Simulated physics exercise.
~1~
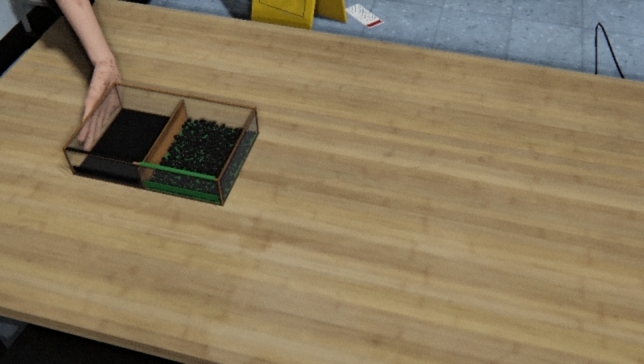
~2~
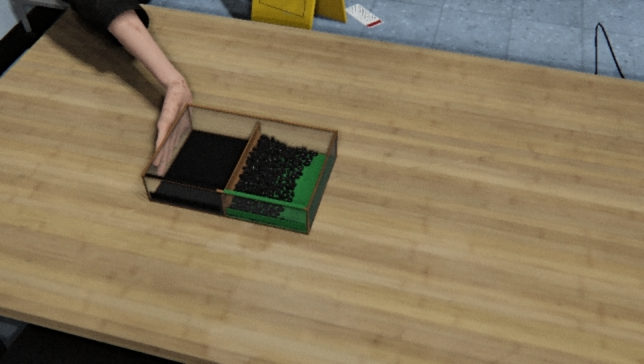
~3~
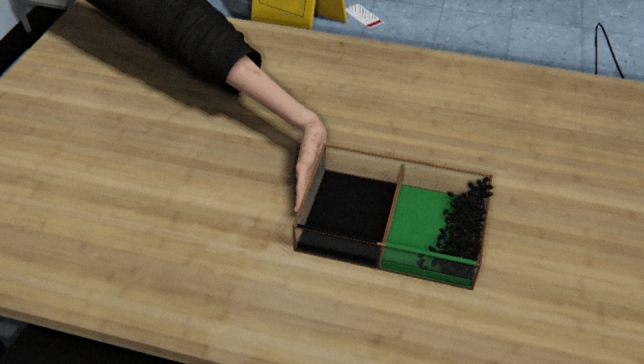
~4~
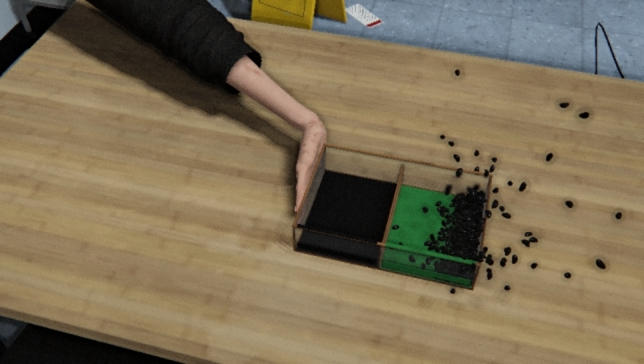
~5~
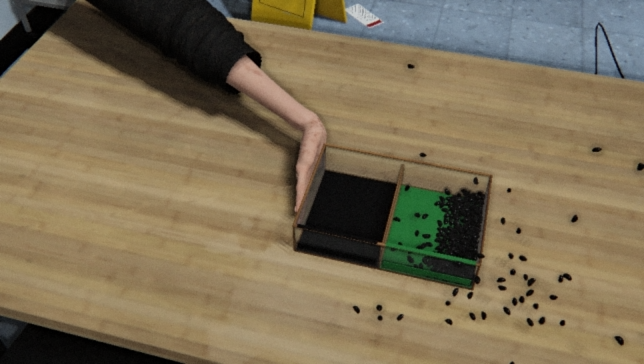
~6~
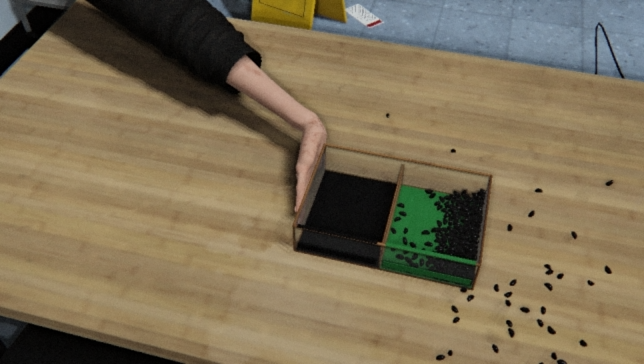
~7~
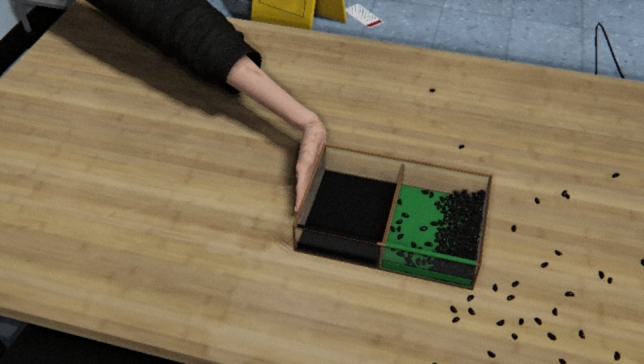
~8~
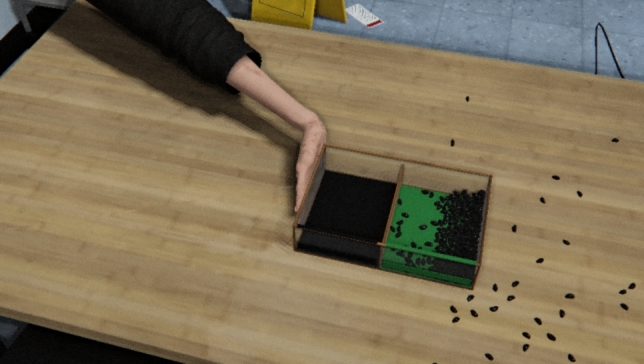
A hand pushes a divided tray right and stops, scattering some black beans across the table.
